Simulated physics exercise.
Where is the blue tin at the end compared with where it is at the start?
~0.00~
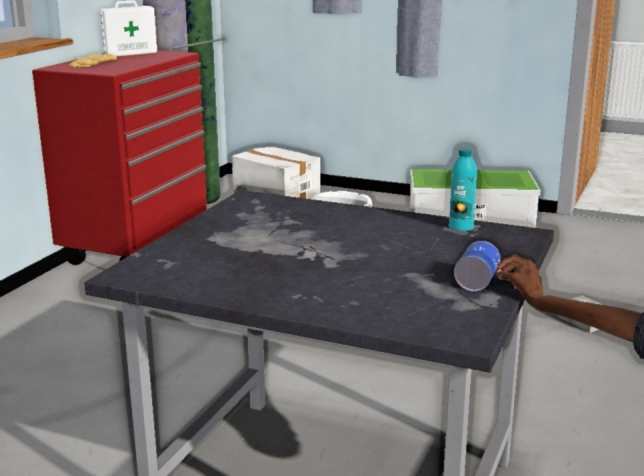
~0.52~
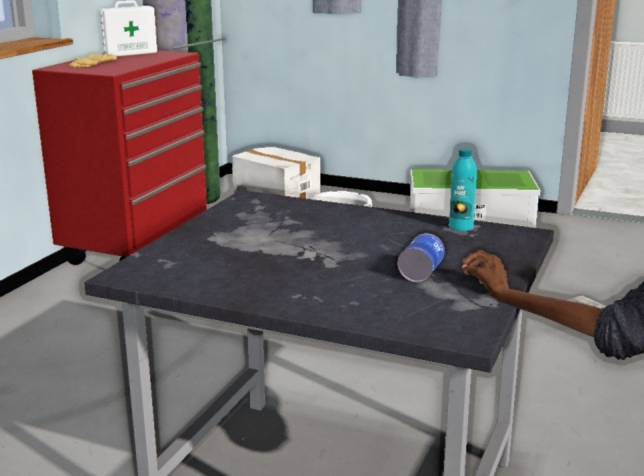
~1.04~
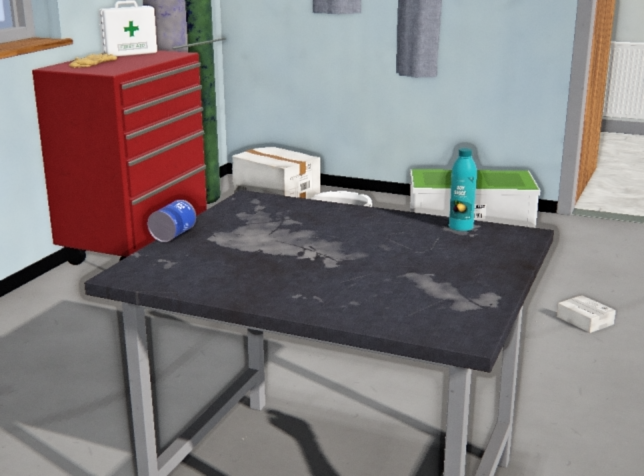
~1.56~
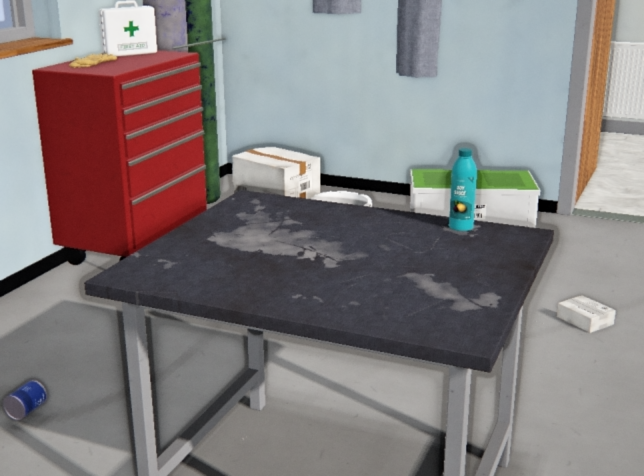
At the start the blue tin lies on its side near the right end of the table top, by the hand. At the end it is off the table, down at the lower left of the view.
